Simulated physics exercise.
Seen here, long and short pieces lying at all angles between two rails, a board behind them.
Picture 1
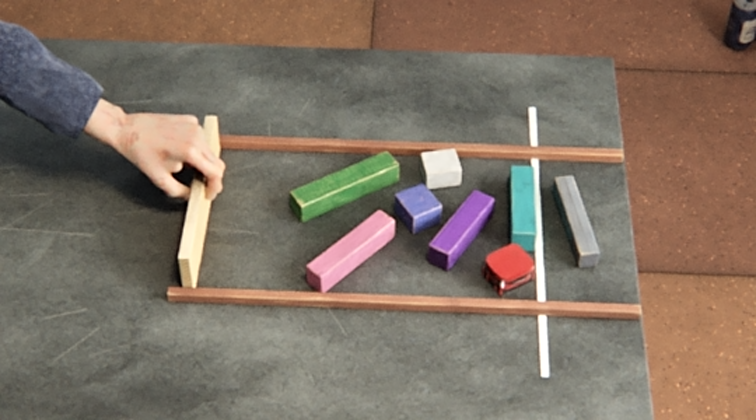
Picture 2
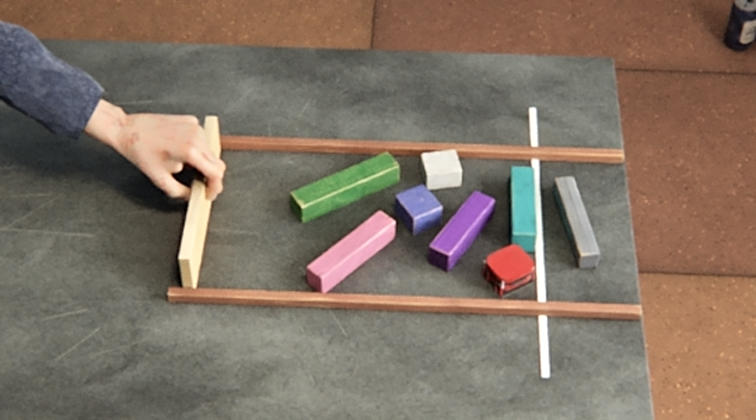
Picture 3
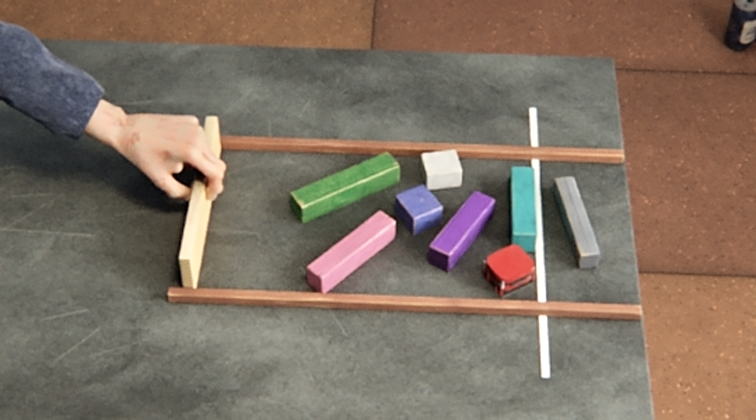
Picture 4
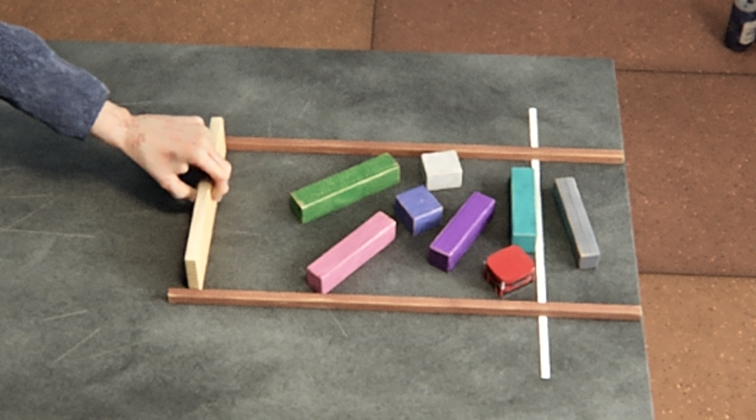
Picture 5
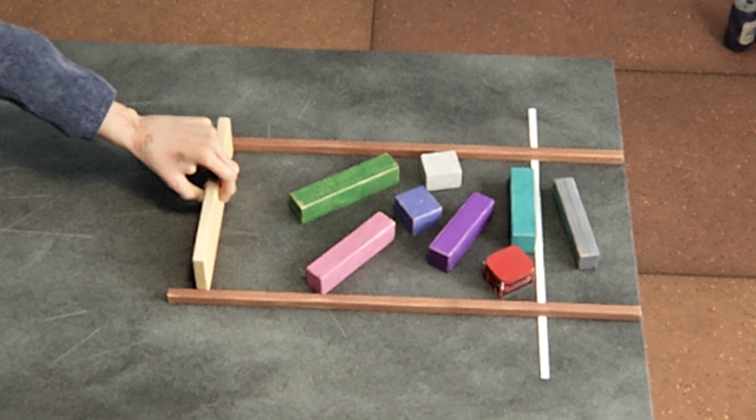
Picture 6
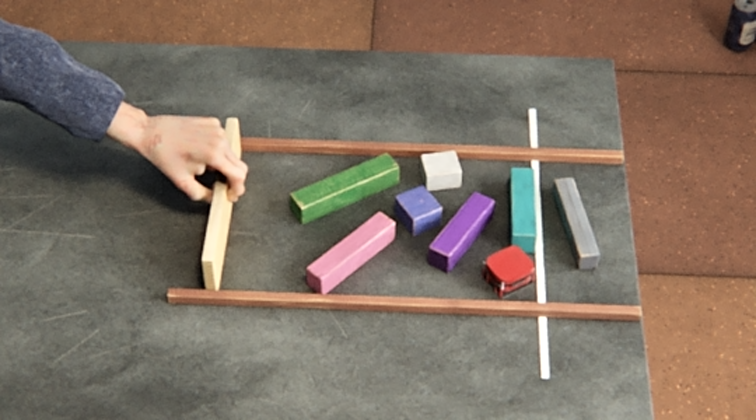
On a dark grey tabletop above a reddish-brown tiled floor, seen from above at an angle, two brown rails run left to right. Between them lie green, pink, purple, turquoise and grey bars with white, blue and red blocks, and a white strip crosses the rails at the right. A hand in a blue sleeve holds a pale board at the left, still at first, then slides it slightly rightward, while the pieces and camera stay still.
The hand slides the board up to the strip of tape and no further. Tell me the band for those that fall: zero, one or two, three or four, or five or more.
In the end the number that fall off is one or two.
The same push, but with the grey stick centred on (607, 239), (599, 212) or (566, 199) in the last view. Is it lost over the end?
In that order, it is lost; drops off; tumbles off.
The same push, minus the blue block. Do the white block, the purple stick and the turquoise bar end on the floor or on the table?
The white block is kept, the purple stick is kept, the turquoise bar holds on.
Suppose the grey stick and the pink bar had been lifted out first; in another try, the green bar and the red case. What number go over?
The counts: 0 and 0.
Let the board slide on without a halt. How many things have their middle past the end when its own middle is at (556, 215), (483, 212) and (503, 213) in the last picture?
It would be 2, 0 and 0.
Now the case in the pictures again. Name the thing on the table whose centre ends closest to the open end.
Foremost is the turquoise bar.
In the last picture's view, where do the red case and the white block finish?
The red case at (617, 285), the white block at (578, 173).
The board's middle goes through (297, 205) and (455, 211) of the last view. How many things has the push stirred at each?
At the one place 1, at the other 8.
Early on, none off yet; grey stick at rest near (575, 223); turquoise bar at rest near (523, 210); red case at rest near (509, 272).
A while later, none off yet; grey stick travelled a little near (610, 221); turquoise bar travelled about its own width near (584, 215); red case travelled about its own width near (568, 283).
Finally, the number that fall off is one or two; lost, grey stick.
